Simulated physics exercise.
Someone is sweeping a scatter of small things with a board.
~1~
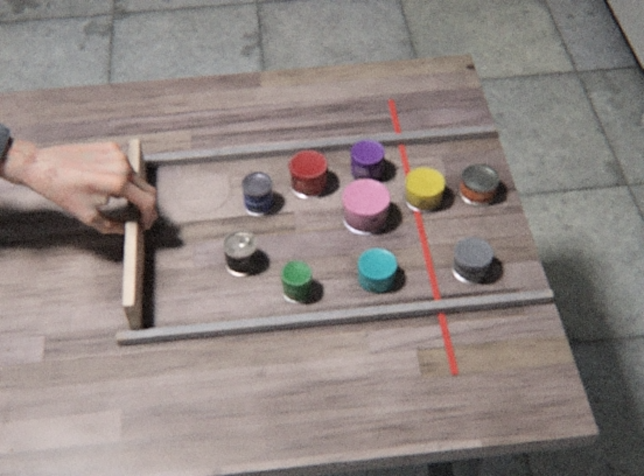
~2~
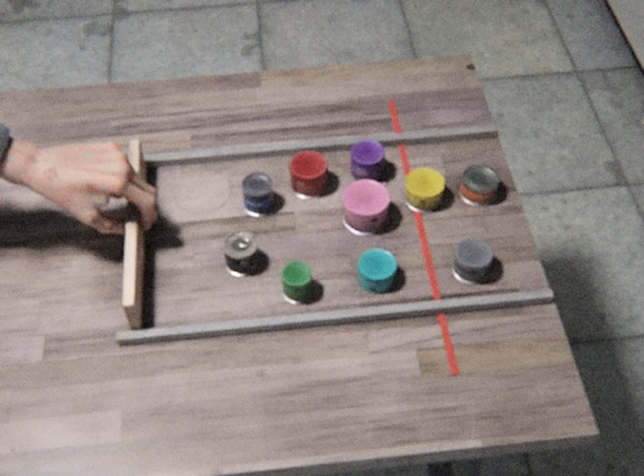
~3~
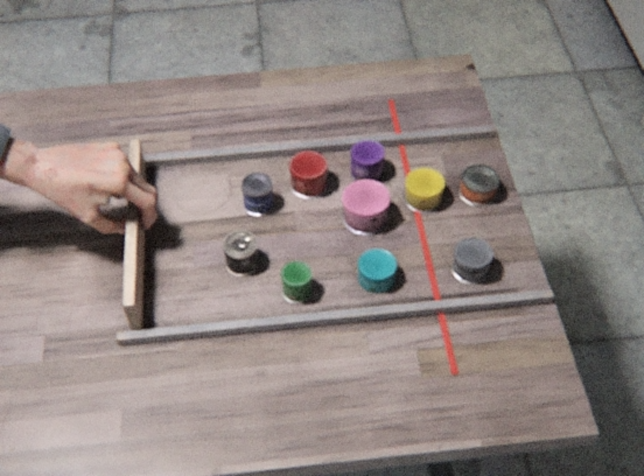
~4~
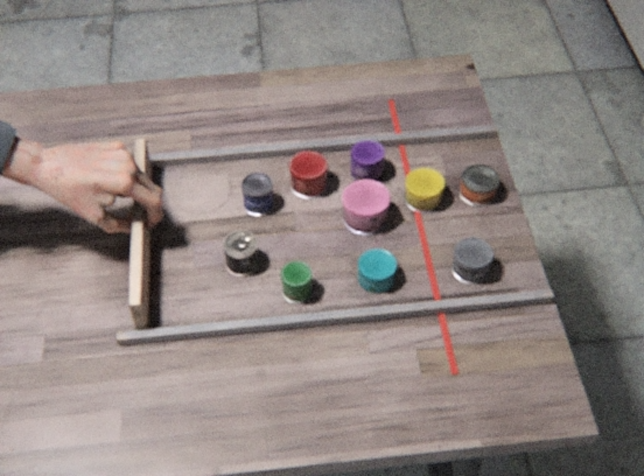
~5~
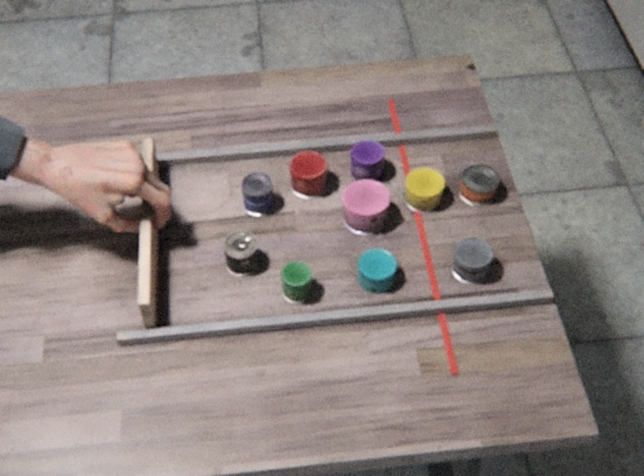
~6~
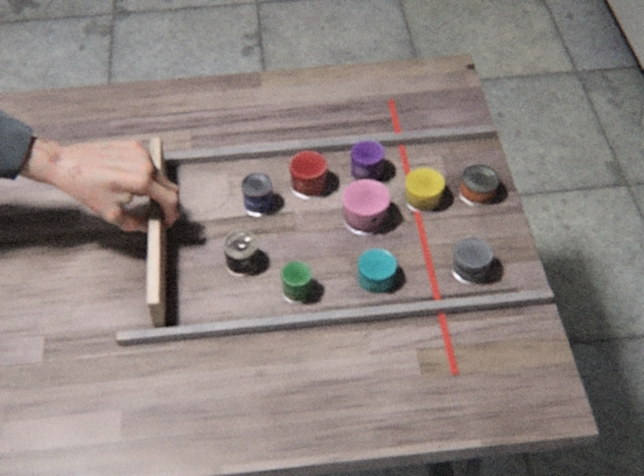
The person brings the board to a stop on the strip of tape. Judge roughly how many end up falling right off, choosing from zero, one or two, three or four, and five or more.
It is zero.
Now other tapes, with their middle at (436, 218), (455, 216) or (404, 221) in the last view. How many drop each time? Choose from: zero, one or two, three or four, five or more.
Going through the three places in order, the answers are zero; 1 or 2; not one.
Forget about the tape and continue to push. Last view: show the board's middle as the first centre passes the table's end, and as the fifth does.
For the first, roughly (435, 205); for the next, roughly (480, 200).
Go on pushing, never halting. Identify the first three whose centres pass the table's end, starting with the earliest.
Orange tin, grey tin, purple tub.
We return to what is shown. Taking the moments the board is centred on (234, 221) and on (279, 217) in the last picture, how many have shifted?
1 by the first point, 4 by the second.
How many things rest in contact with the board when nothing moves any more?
5 in contact.
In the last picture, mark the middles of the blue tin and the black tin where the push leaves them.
The blue tin ends up near (428, 182), and the black tin near (444, 241).
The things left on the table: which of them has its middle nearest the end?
That one is the orange tin.
Soon after, none off yet; orange tin at rest near (479, 185); grey tin at rest near (472, 261); yellow tin at rest near (424, 190).
At rest, the number that fall off is zero.
